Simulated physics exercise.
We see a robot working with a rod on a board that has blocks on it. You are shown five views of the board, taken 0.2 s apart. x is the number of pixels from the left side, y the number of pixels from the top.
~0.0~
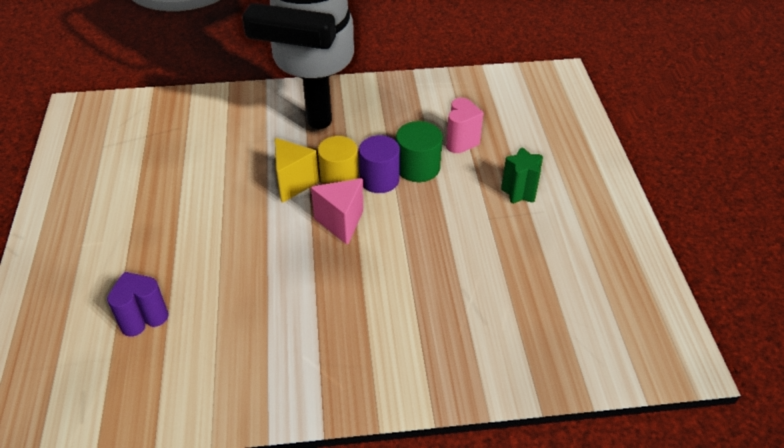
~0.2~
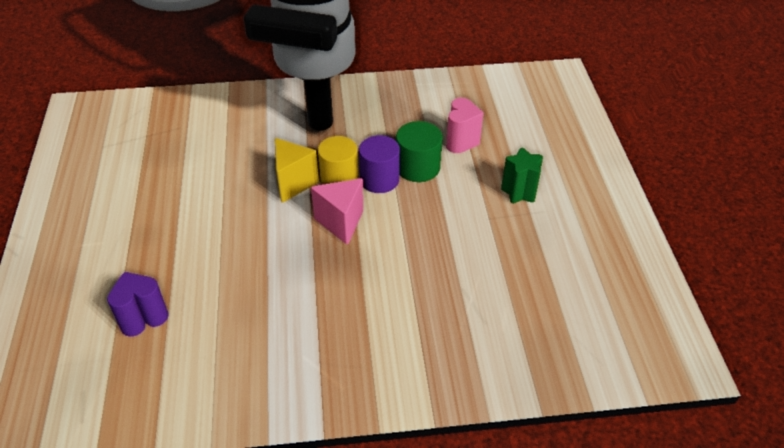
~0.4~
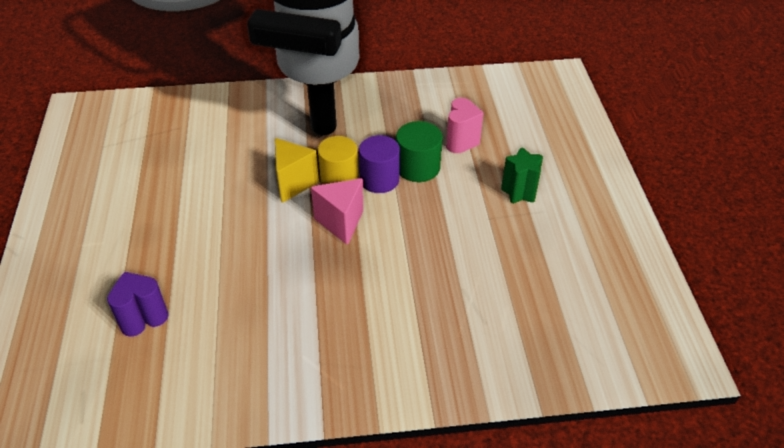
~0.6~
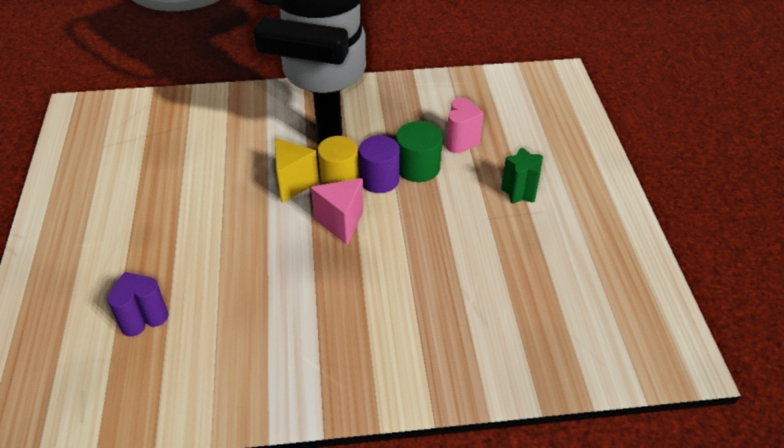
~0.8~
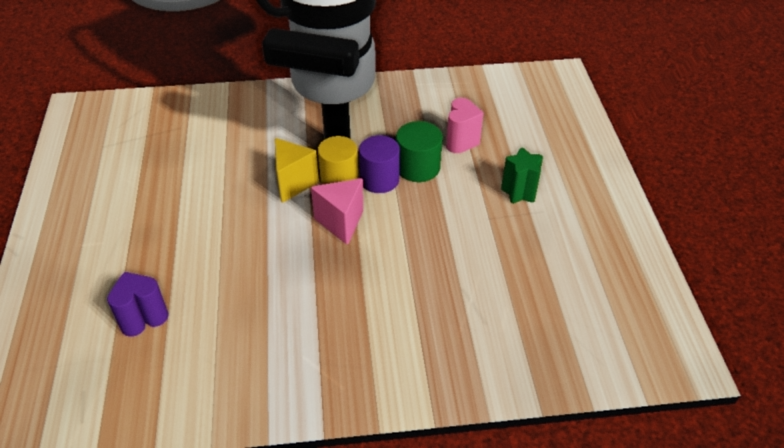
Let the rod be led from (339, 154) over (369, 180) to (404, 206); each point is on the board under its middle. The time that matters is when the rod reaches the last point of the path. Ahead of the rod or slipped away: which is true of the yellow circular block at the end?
In the end it is beside or behind the rod.
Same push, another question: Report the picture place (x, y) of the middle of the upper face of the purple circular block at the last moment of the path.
I think it will end close to (440, 179).
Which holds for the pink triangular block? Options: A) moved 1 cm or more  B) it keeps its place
B - it keeps its place.
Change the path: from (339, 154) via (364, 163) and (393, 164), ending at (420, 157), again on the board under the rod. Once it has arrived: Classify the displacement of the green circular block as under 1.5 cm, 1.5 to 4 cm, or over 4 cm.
It will fall in the middle band, 1.5 to 4 cm.
The first path, step by step. Halfway along, rod (369, 174); yellow circular block (342, 164); purple circular block (398, 161).
At the end, rod (404, 199); yellow circular block (342, 164); pink triangular block not moved; purple circular block (440, 179); green circular block not moved.
